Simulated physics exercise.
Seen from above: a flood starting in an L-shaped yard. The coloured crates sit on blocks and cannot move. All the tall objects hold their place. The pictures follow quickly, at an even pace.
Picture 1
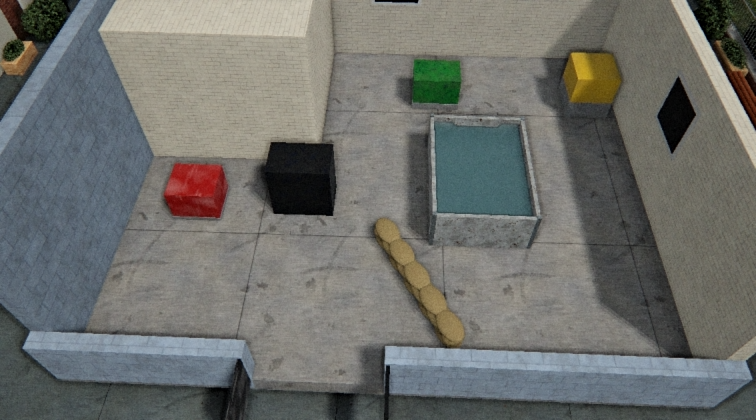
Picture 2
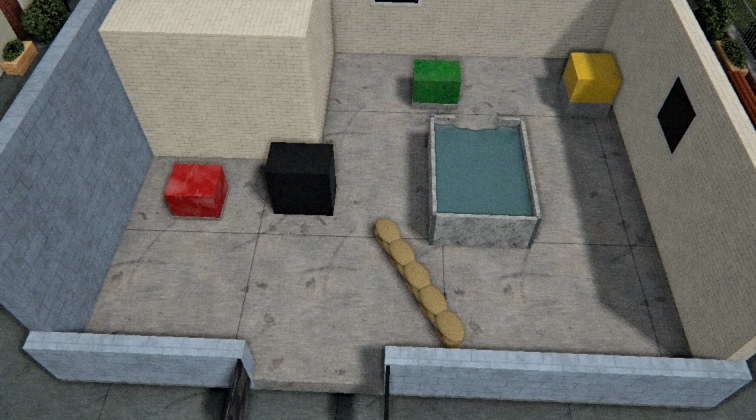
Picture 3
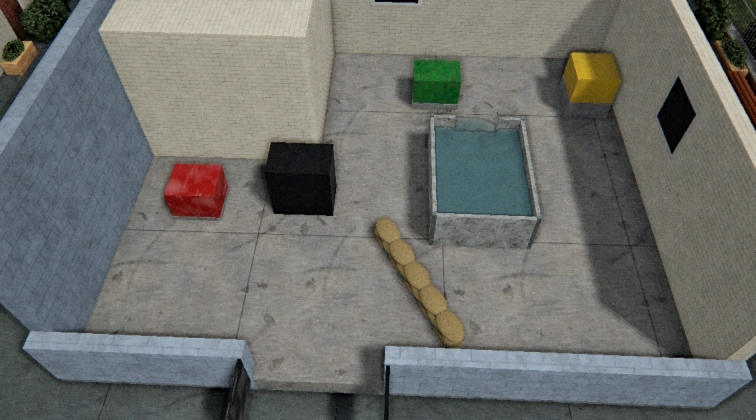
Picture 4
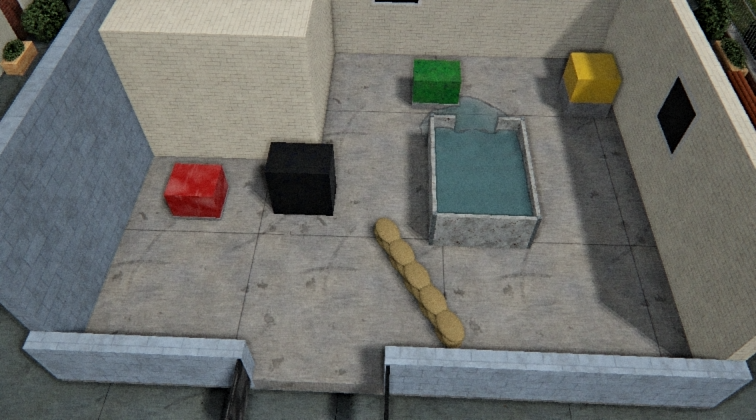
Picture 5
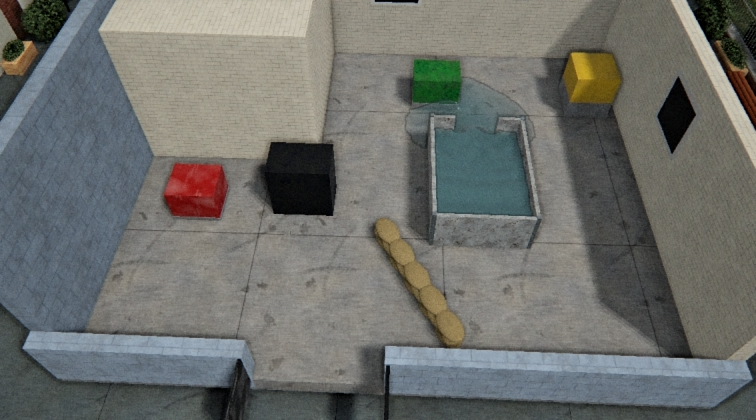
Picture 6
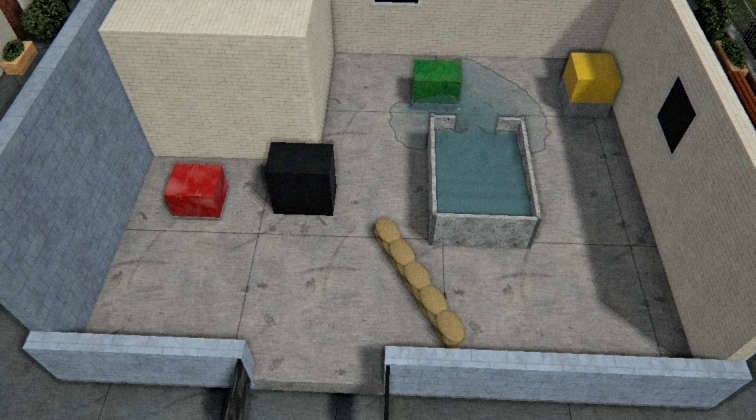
Walled yard with a water tank gapping open on its far side, water pouring out and spreading around the green block.
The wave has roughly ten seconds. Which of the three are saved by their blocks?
In the end: The green crate gets wet; the yellow crate stays dry; the red crate stays dry.
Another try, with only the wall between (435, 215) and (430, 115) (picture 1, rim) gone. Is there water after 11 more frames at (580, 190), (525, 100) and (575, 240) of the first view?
One after the other: Free of water, no water, not flooded.
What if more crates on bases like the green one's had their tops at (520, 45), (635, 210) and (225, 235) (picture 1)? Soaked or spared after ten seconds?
One after the other: Takes water, escapes it, keeps dry.
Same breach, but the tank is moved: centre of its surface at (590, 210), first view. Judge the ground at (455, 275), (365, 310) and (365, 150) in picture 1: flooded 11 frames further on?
In that order: Not flooded, free of water, no water.
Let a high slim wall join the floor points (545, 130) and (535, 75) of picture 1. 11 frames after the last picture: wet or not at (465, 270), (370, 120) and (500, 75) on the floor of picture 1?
In turn: No water, covered, awash.
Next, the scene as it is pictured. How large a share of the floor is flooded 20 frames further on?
Some 35 per cent.
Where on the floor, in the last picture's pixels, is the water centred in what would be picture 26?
Near (467, 138).
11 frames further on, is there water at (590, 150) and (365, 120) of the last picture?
As listed: Clear, awash.
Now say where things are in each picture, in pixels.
The first frame shows the water tank at (481, 167) is whole and still.
In the second frame, water pours out on the water tank's far side and has run to a hidden place.
In the third frame, water pours out on the water tank's far side and has run to a hidden place.
In the fourth frame, water pours out on the water tank's far side and has run to (469, 99).
In the fifth frame, water pours out on the water tank's far side and has run to (467, 80).
In the sixth frame, the front is at (468, 62), out from the gap on the water tank's far side.
A moment on, water covers 20 % of the floor; the green crate water round its plinth, the yellow crate water round its plinth, the red crate not reached.
Next, water covers 25 % of the floor; the green crate water round its plinth, the yellow crate water round its plinth, the red crate not reached.
Then, water covers 35 % of the floor; the green crate water round its plinth, the yellow crate water round its plinth, the red crate water round its plinth.
Later, water covers 50 % of the floor; the green crate water round its plinth, the yellow crate water round its plinth, the red crate water round its plinth.
In the end, water covers 85 % of the floor; the green crate was topped, the yellow crate stayed above the water, the red crate stayed above the water.
